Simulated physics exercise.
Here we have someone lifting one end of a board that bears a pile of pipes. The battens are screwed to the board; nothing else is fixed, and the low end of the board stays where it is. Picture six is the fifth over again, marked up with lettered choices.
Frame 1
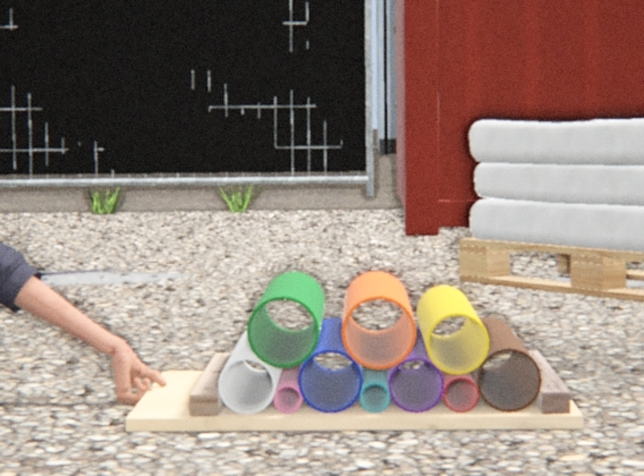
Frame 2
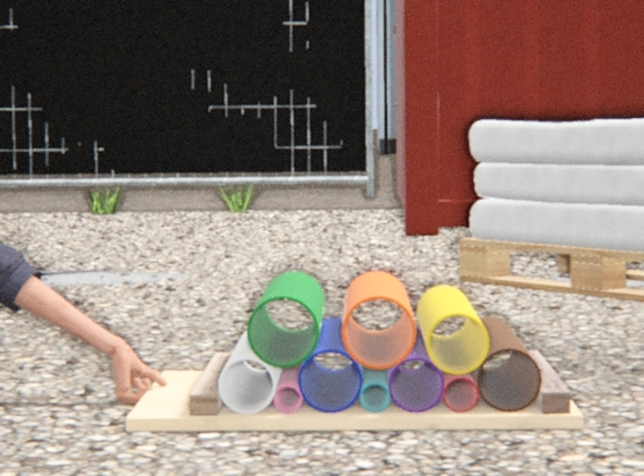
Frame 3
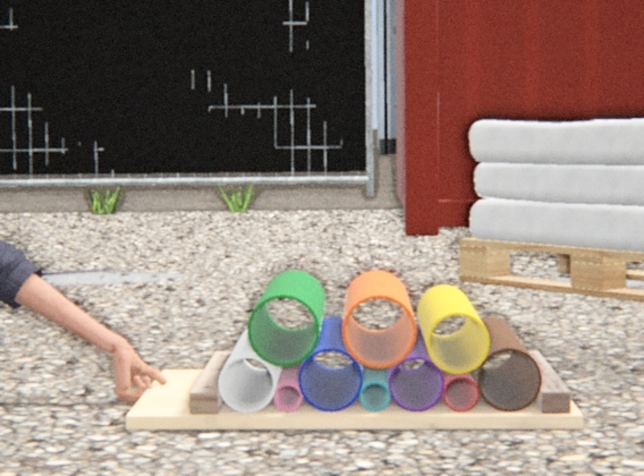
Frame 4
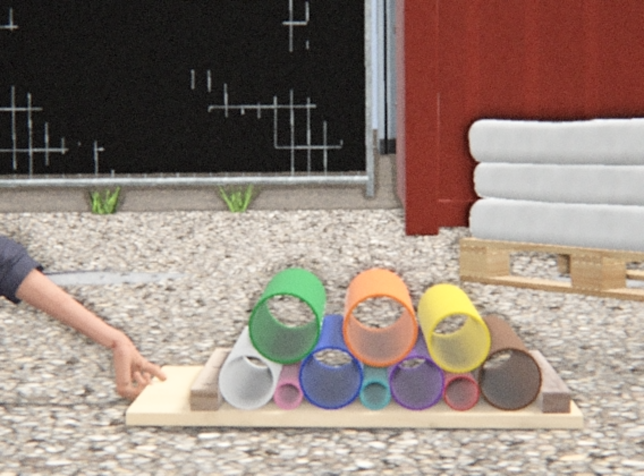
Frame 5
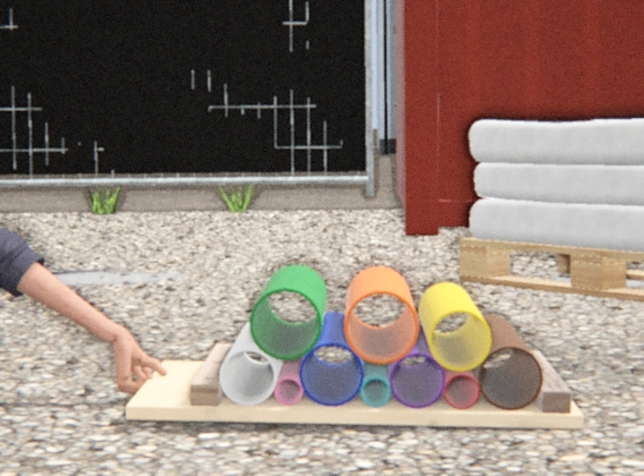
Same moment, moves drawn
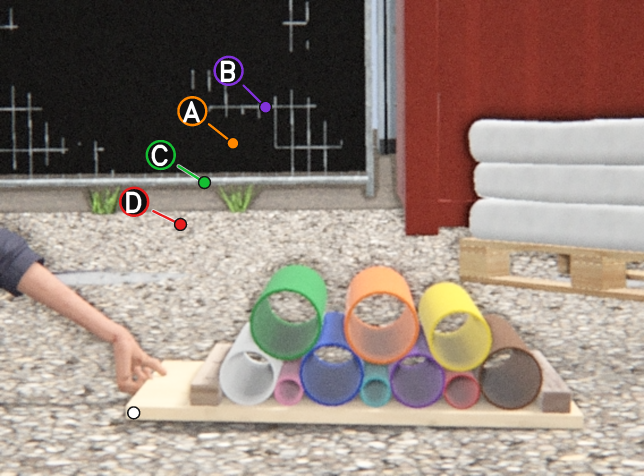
The clip opens on a hand gripping the left end of a wooden board on gravel, with colourful pipes stacked between two wooden battens. The hand then raises that end very slightly, tilting the board a little, while the pipes keep their arrangement and shift only barely with it.
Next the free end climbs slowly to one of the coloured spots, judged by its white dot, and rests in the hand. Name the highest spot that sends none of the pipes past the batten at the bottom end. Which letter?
It can be raised to A.
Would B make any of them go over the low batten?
At B: Yes.
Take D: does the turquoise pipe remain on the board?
The turquoise pipe: Yes.
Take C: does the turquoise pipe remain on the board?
The turquoise pipe: Yes.
On the marked copy, A at (233, 143); B at (266, 107); C at (205, 183); D at (181, 224); the white dot at (134, 413).
Following A. Soon after the start, board at 21°.
Later, board at 39°.
In the end, board at 39°, none over the low batten.
As for the rest, B three over the low batten (orange, green, yellow); C none over the low batten; D none over the low batten.
